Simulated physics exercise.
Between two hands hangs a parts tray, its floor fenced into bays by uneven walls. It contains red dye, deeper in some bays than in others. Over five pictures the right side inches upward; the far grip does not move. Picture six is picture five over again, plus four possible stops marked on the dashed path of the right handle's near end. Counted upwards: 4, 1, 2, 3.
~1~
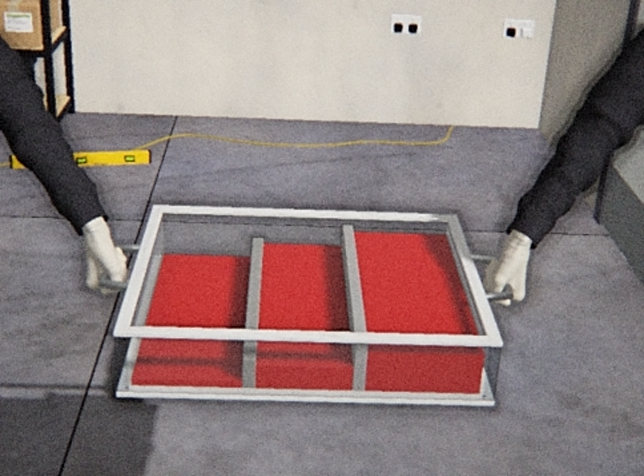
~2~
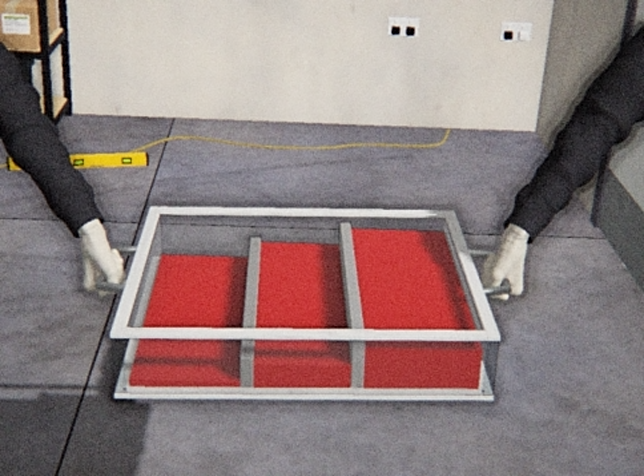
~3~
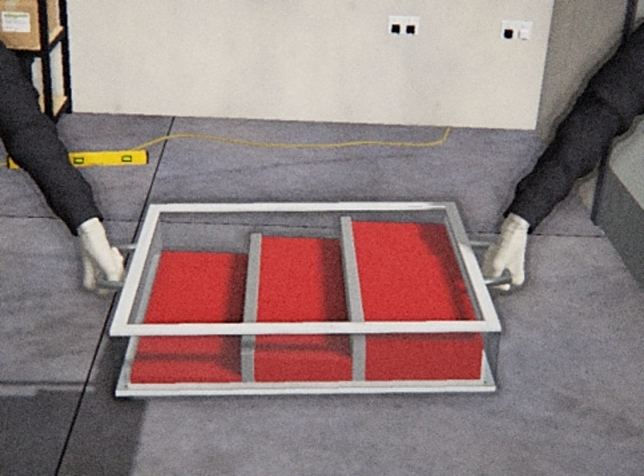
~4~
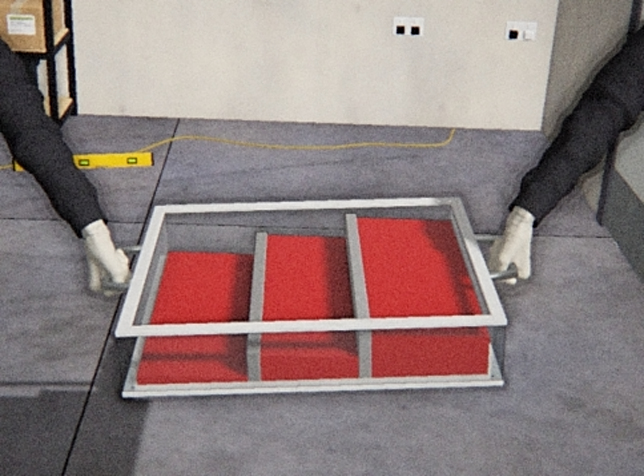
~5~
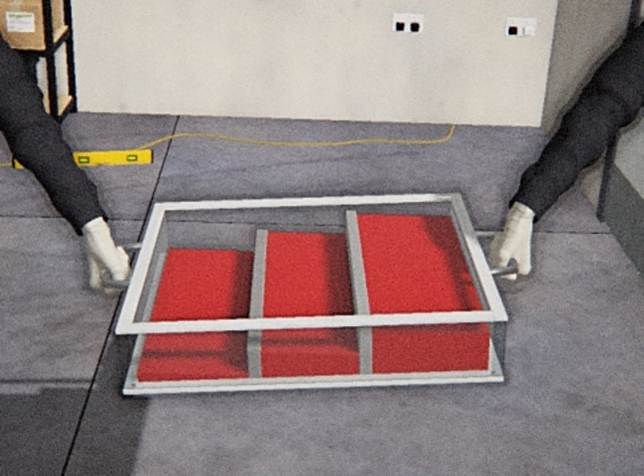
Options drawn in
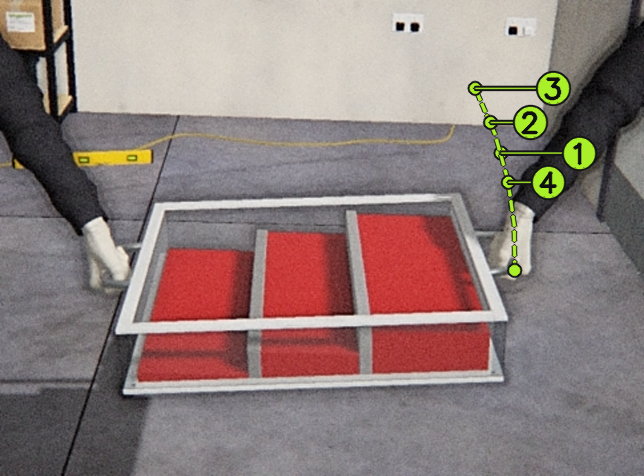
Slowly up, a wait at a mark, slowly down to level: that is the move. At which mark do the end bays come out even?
Go for 1.
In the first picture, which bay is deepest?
It is the right one.
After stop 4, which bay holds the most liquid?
It is the right one.
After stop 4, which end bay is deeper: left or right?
The right end bay.
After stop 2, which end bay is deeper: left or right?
The left end bay.
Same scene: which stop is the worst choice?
That is stop 3.
In lime, 1 at (501, 153); 2 at (490, 122); 3 at (475, 88); 4 at (508, 182).
With 1, the two end bays stand about equally deep; nothing spills.
With 2, the left end bay stands much deeper than the other; nothing spills.
With 3, the left end bay stands much deeper than the other; about 17 % goes over the rim.
With 4, the right end bay stands much deeper than the other; nothing spills.
